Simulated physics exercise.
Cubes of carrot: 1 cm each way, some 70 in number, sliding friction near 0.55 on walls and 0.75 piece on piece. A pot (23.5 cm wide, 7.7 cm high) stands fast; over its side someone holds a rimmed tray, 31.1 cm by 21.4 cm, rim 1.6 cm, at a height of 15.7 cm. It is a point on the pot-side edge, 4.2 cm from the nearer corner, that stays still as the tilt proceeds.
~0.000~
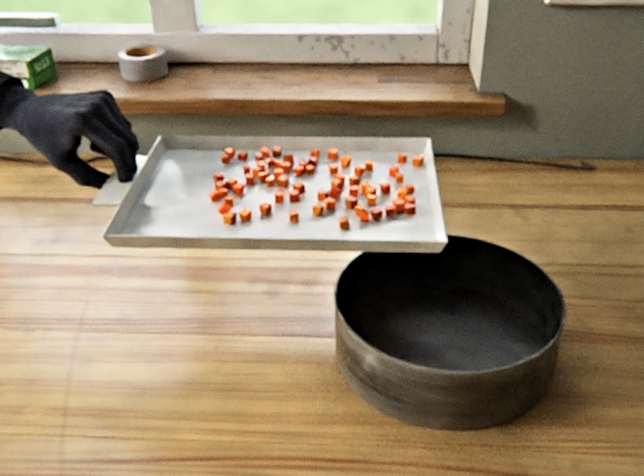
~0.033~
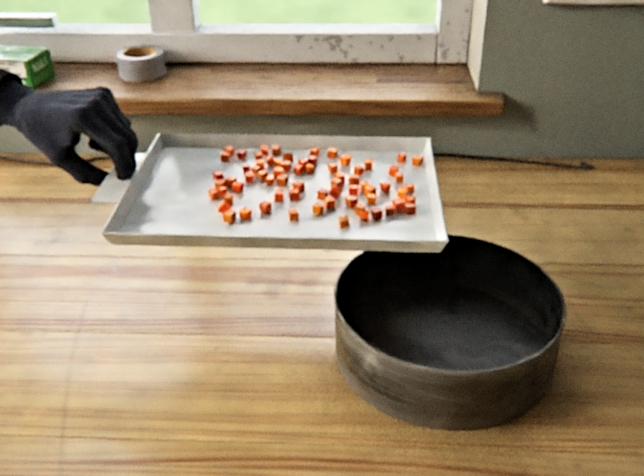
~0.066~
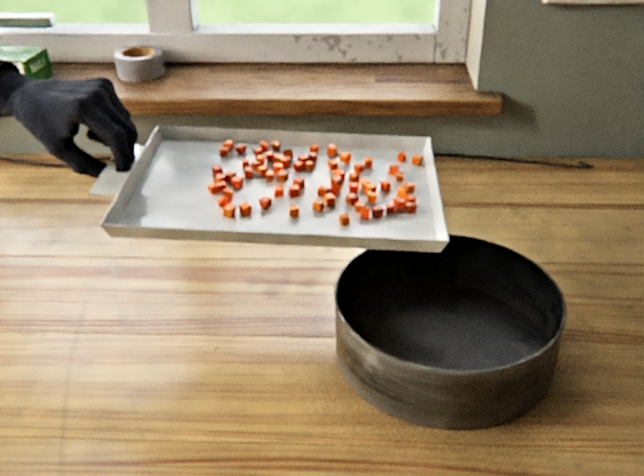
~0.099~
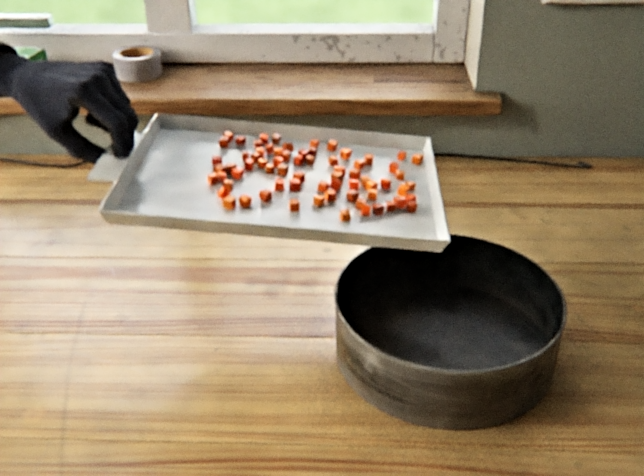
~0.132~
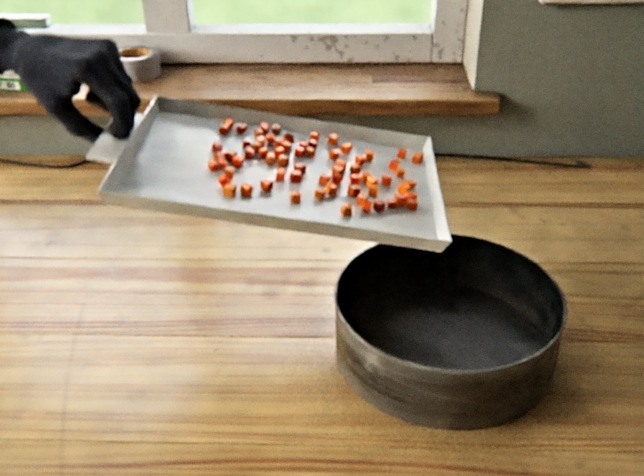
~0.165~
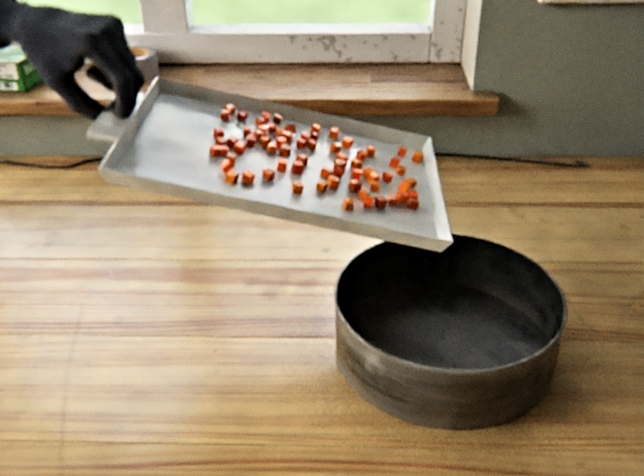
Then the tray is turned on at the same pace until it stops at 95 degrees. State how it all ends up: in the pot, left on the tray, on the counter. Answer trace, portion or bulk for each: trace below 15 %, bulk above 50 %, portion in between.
Pot: Bulk. Tray: Trace. Counter: Portion.
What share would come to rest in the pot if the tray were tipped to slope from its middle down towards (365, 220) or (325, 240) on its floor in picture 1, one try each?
Approximately 100 percent, then 80 percent.
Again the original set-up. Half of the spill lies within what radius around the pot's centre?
I'd say around 22 centimetres.
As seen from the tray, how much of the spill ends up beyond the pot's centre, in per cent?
About 100 %.
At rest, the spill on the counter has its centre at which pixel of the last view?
Spill centre at rest: About (574, 270).
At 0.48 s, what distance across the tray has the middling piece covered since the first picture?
3 cm.
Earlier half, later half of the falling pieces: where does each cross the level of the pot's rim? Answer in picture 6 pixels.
Around (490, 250), then around (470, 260).
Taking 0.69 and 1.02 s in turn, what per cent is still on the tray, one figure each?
Close to 55 at the first time and 0 at the second.
After 0.48 s, tilt 53 degrees; the tray holds 100 %, the pot 0 %.
After 0.69 s, tilt 80 degrees; the tray holds 55 %, the pot 5 %.
Then, at 1.02 s, tilt 95 degrees; the tray holds 0 %, the pot 65 %.
By 2.1 s all is still; pot 65 %, tray 0 %, counter 35 %.
